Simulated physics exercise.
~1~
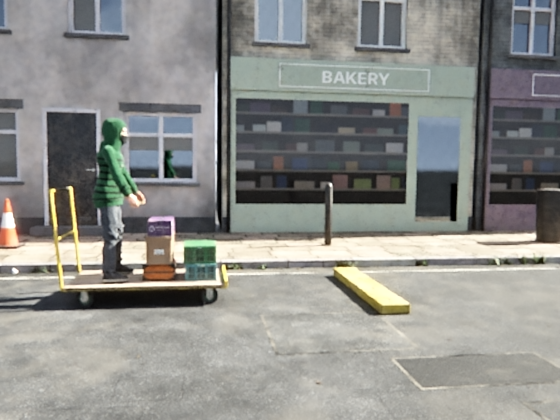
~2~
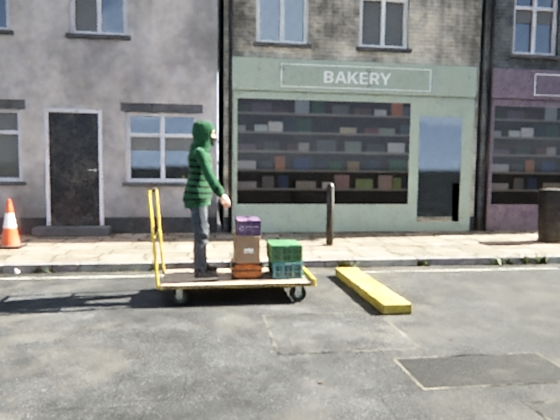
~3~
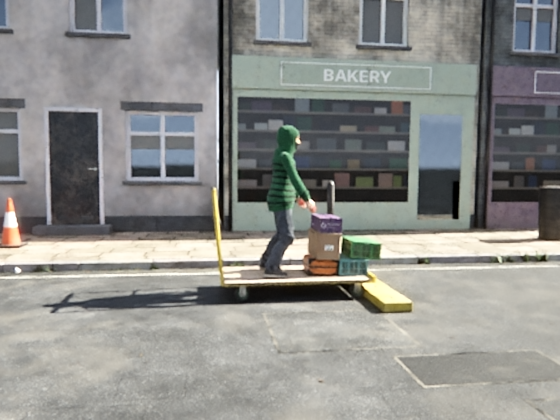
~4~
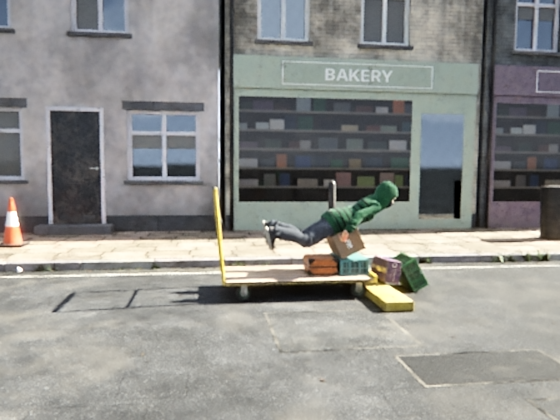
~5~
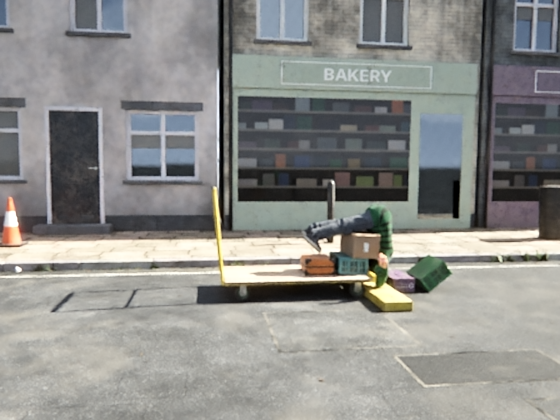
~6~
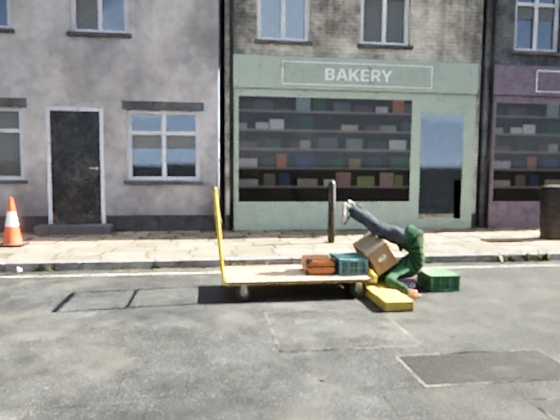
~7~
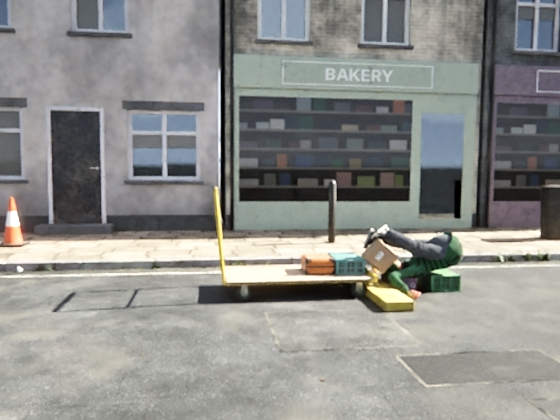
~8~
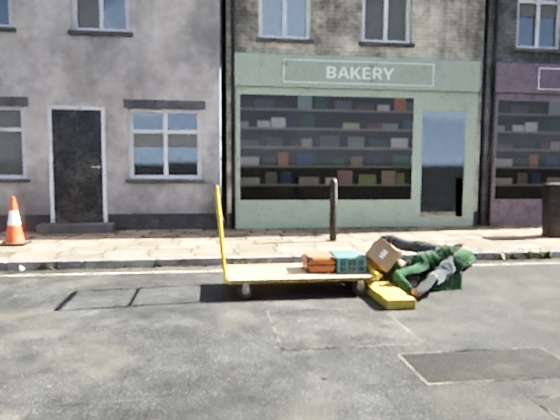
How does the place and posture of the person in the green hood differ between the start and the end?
At the start the person stands upright on the cart at the left, in front of the grey house. At the end they lie slumped on the road past the yellow step, in front of the bakery.
